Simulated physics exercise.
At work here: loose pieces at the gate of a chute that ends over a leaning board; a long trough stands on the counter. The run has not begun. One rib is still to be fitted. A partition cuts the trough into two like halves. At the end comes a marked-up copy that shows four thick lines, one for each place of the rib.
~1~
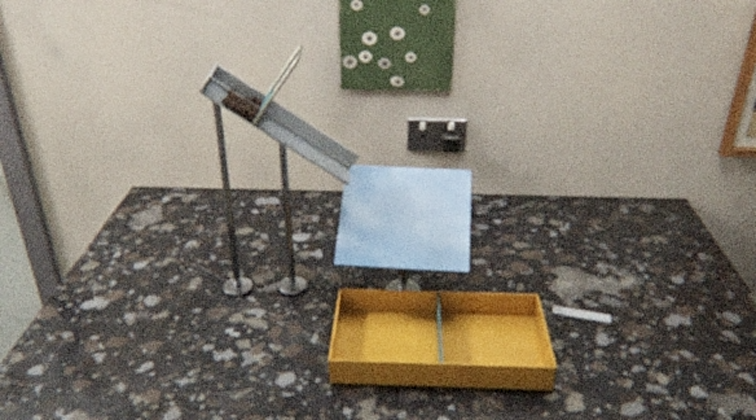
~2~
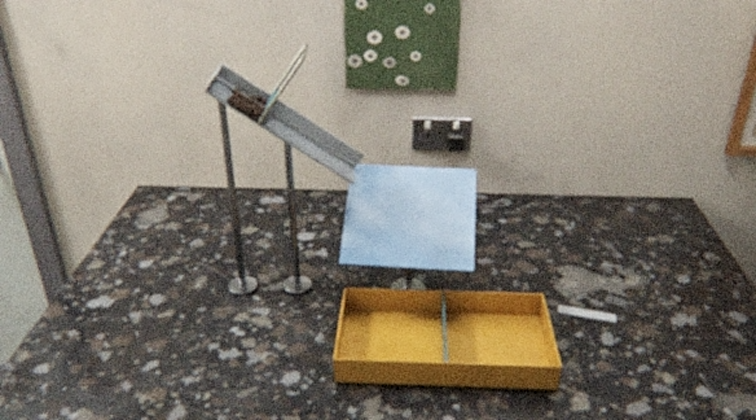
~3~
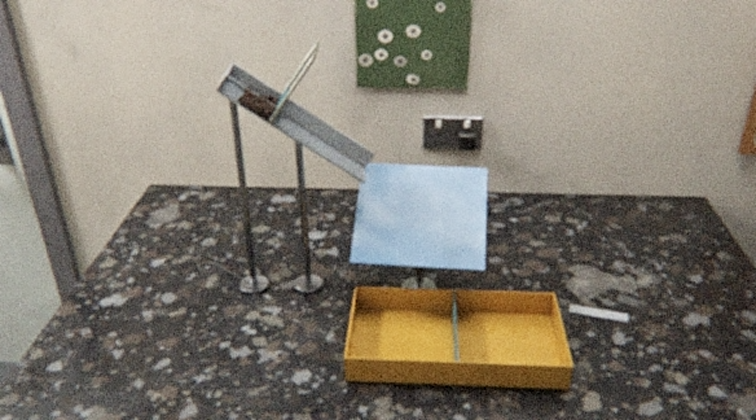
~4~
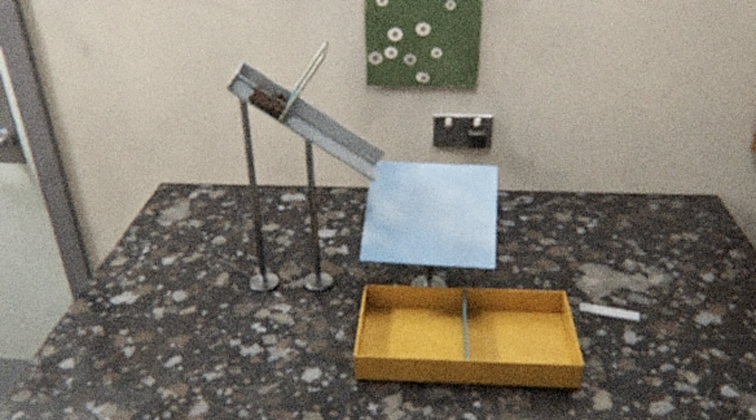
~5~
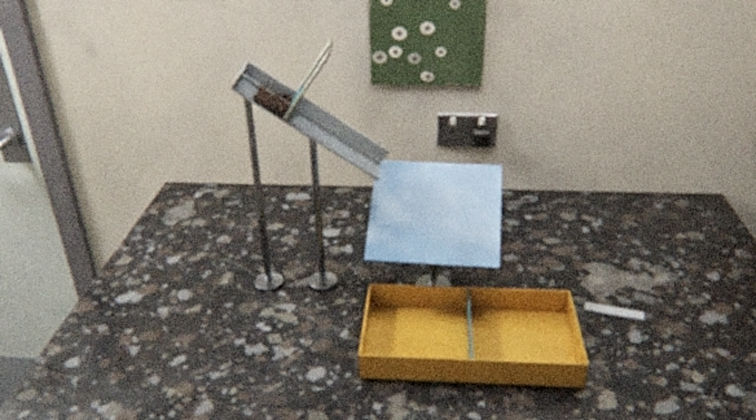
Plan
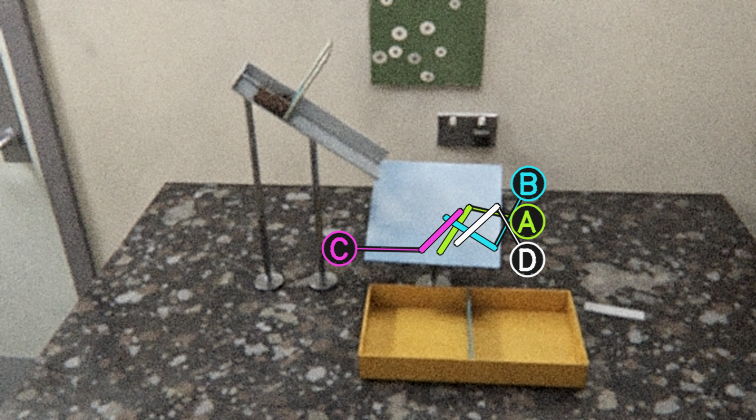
In this clip, small dark pieces sit behind a closed gate on a sloping chute above a tilted pale blue board and a divided yellow trough on a speckled counter; only the view shifts slightly, moving everything rightward together.
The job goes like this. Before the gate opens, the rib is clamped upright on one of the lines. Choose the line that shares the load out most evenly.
Line B does it best.
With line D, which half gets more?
Left.
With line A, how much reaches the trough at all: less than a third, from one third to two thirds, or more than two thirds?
Line A gives more than two thirds.
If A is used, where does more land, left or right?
More lands on the left.
On the marked copy, line A from (469, 207) to (440, 251); line B from (446, 217) to (494, 248); line C from (460, 211) to (421, 250); line D from (497, 206) to (456, 243).
Choosing A, of what is caught, almost all in the left half, about a tenth in the right.
Choosing B, of what is caught, roughly half in the left half, roughly half in the right.
Choosing C, of what is caught, almost all in the left half, about a tenth in the right.
Choosing D, of what is caught, almost all in the left half, about a tenth in the right.
